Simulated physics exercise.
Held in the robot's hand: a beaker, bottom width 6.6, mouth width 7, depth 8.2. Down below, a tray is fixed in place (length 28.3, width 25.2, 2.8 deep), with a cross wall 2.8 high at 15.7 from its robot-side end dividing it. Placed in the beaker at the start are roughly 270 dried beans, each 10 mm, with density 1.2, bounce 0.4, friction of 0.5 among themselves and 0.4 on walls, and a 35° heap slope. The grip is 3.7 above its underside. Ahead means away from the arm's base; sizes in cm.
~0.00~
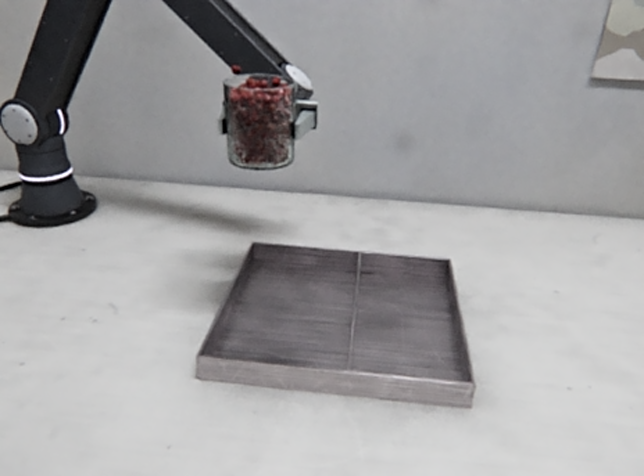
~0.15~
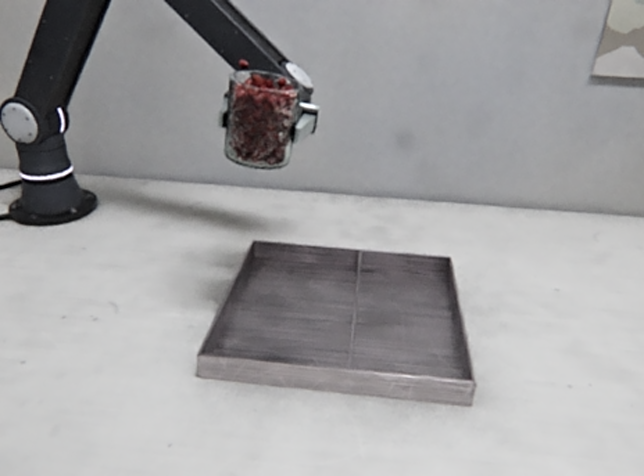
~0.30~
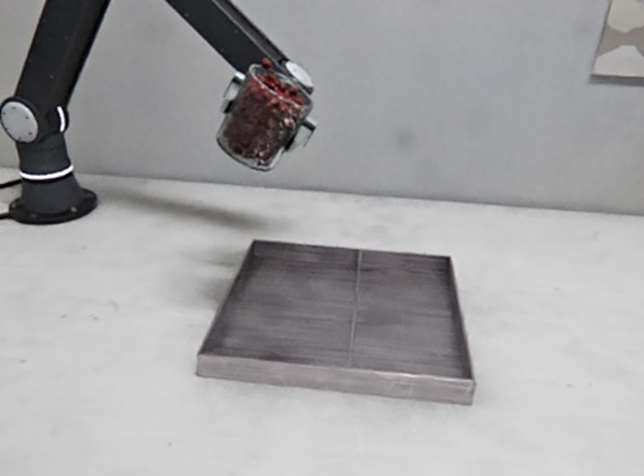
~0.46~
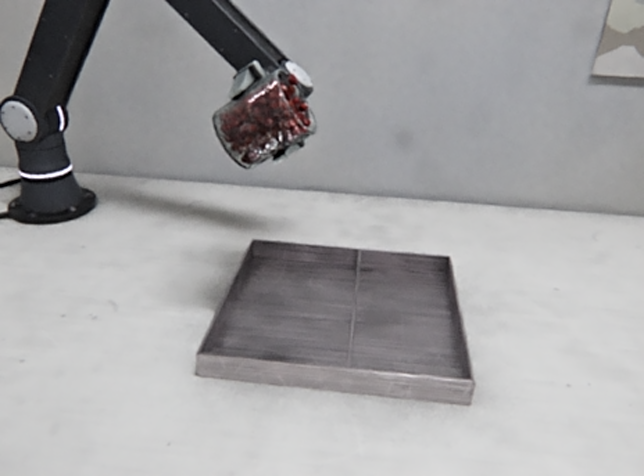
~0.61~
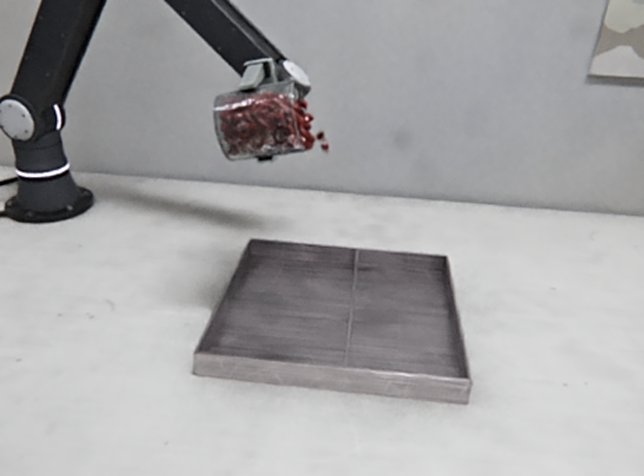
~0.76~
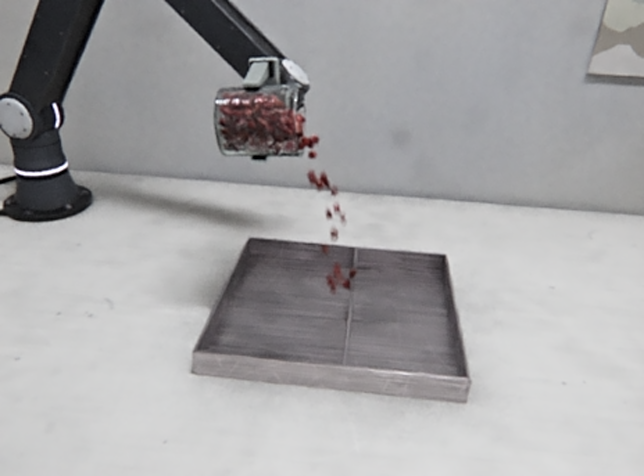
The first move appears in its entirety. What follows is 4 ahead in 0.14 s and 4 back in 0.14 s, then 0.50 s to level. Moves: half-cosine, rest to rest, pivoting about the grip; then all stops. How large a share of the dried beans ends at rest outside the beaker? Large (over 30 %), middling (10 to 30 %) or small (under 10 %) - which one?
Large.
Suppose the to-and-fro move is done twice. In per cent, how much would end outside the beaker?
In that case it would be roughly 65 per cent.
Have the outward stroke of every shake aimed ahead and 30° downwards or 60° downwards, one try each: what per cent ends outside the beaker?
Try one gives about 35 in a hundred, try two about 25 in a hundred.
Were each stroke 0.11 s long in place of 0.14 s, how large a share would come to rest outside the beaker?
In that case around 65 per cent.
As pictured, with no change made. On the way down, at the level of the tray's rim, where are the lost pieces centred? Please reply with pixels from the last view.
Close to pixel (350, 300).
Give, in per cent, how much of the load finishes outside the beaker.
About 50 %.
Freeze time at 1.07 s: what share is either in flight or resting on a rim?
Around 33 per cent of the load.
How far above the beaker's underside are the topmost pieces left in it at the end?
Roughly 6.0 centimetres.
After 1.07 s, tilted 84° forward, highest piece 26 above the table; 146 in the beaker, 18 in the robot-side part, 18 in the far-side part, 91 in flight or on a rim.
After 1.38 s, tilted 19° forward, highest piece 28 above the table; 138 in the beaker, 67 in the robot-side part, 67 in the far-side part, 1 on the table or floor.
After 1.74 s, level, highest piece 27 above the table; 138 in the beaker, 67 in the robot-side part, 67 in the far-side part, 1 on the table or floor.
After 2.79 s, level, highest piece 27 above the table; 138 in the beaker, 67 in the robot-side part, 67 in the far-side part, 1 on the table or floor.
In the end, 138 in the beaker, 67 in the robot-side part, 67 in the far-side part, 1 on the table or floor. That is 49 % outside the beaker.
